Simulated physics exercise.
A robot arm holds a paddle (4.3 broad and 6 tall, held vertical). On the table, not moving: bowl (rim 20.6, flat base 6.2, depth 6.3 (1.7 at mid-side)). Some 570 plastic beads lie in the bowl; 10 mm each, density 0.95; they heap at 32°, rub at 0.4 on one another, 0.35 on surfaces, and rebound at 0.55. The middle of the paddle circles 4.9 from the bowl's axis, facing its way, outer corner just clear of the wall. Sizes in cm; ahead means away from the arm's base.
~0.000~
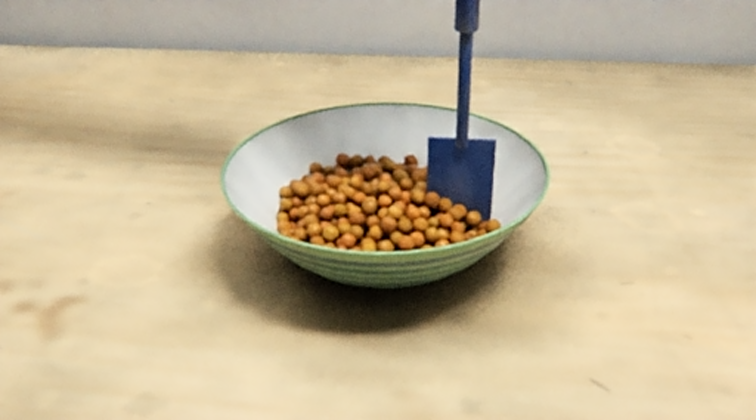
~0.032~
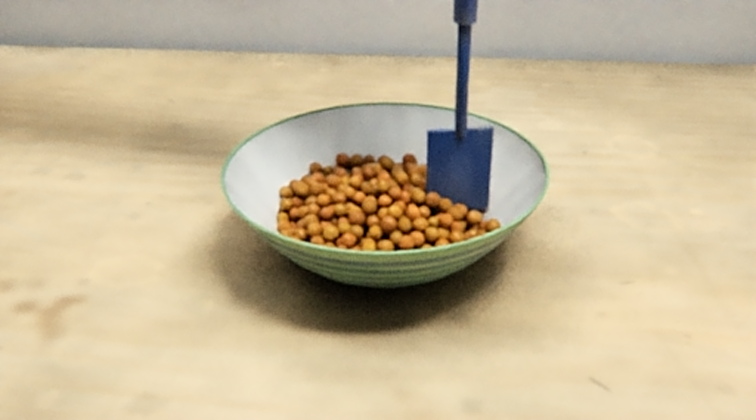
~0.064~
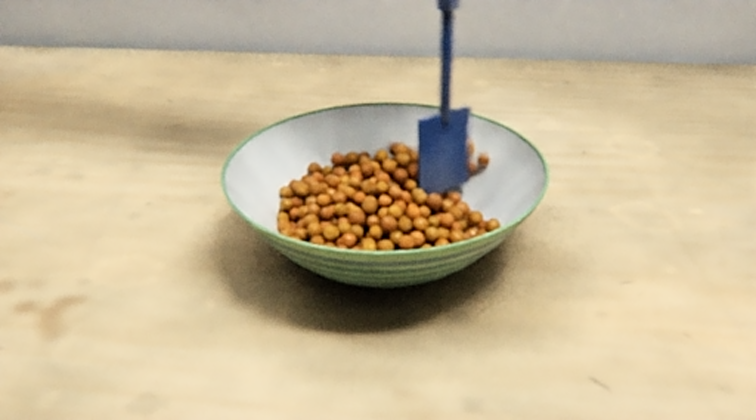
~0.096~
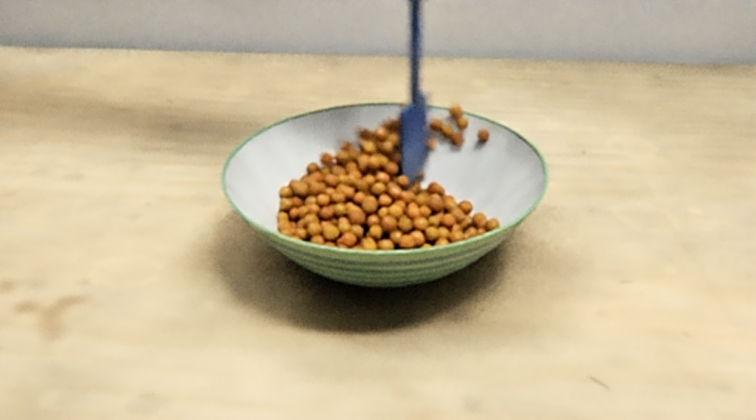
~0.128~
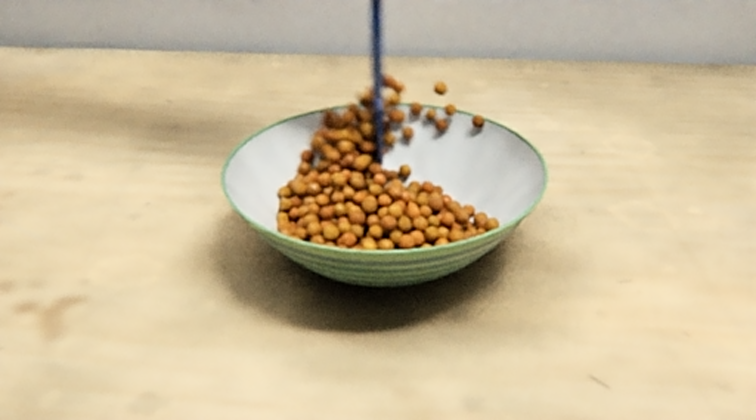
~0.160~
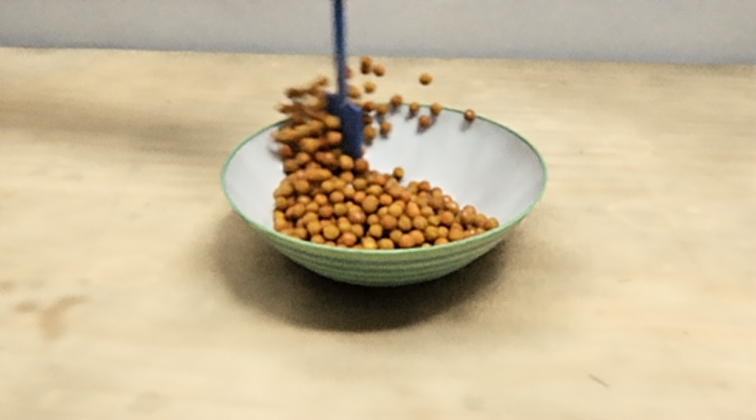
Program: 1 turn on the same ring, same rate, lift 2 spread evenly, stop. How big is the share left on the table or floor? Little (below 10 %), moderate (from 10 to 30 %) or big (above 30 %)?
On the table or floor the share is moderate, from 10 to 30 %.
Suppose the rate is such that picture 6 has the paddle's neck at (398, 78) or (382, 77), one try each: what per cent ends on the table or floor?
Some 5 and 5 per cent.
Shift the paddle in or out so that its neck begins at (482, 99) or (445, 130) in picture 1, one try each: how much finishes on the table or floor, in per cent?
About 5 and 15 per cent.
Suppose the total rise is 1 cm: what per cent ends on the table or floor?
Some 25 per cent.
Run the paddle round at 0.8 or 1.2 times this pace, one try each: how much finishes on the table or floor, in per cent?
About 10 and 20 per cent.
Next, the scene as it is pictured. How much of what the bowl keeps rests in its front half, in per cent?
About 50 per cent.
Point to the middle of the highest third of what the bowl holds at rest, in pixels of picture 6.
Around (388, 214).
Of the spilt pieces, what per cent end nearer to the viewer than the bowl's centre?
Some 60 per cent.
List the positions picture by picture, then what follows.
The paddle neck at (463, 117), 0° round; upper third of the load around (382, 203), from x 285 to 495, top at y 160; 574 in the bowl, in the first frame.
The paddle neck at (461, 107), 12° round; upper third of the load around (384, 199), from x 285 to 495, top at y 160, in the second frame.
The paddle neck at (445, 91), 41° round; upper third of the load around (388, 190), from x 285 to 495, top at y 140, in the third frame.
The paddle neck at (415, 80), 71° round; upper third of the load around (383, 184), from x 285 to 495, top at y 110, in the fourth frame.
The paddle neck at (378, 76), 101° round; upper third of the load around (363, 180), from x 285 to 490, top at y 80; 572 in the bowl, 2 in flight or on the tool, in the fifth frame.
The paddle neck at (341, 79), 131° round; upper third of the load around (336, 177), from x 280 to 490, top at y 65; 565 in the bowl, 9 in flight or on the tool, in the sixth frame.
After 0.25 s, 215° round, highest piece 11 above the table; 530 in the bowl, 4 on the table or floor, 40 in flight or on the tool.
After 0.34 s, 299° round, highest piece 12 above the table; 501 in the bowl, 41 on the table or floor, 32 in flight or on the tool.
After 0.58 s, 0° round, highest piece 5 above the table; 484 in the bowl, 87 on the table or floor, 3 in flight or on the tool.
After 1.28 s, 0° round, highest piece 5 above the table; 484 in the bowl, 90 on the table or floor.
In the end, 484 in the bowl, 90 on the table or floor. That is 16 % on the table or floor.
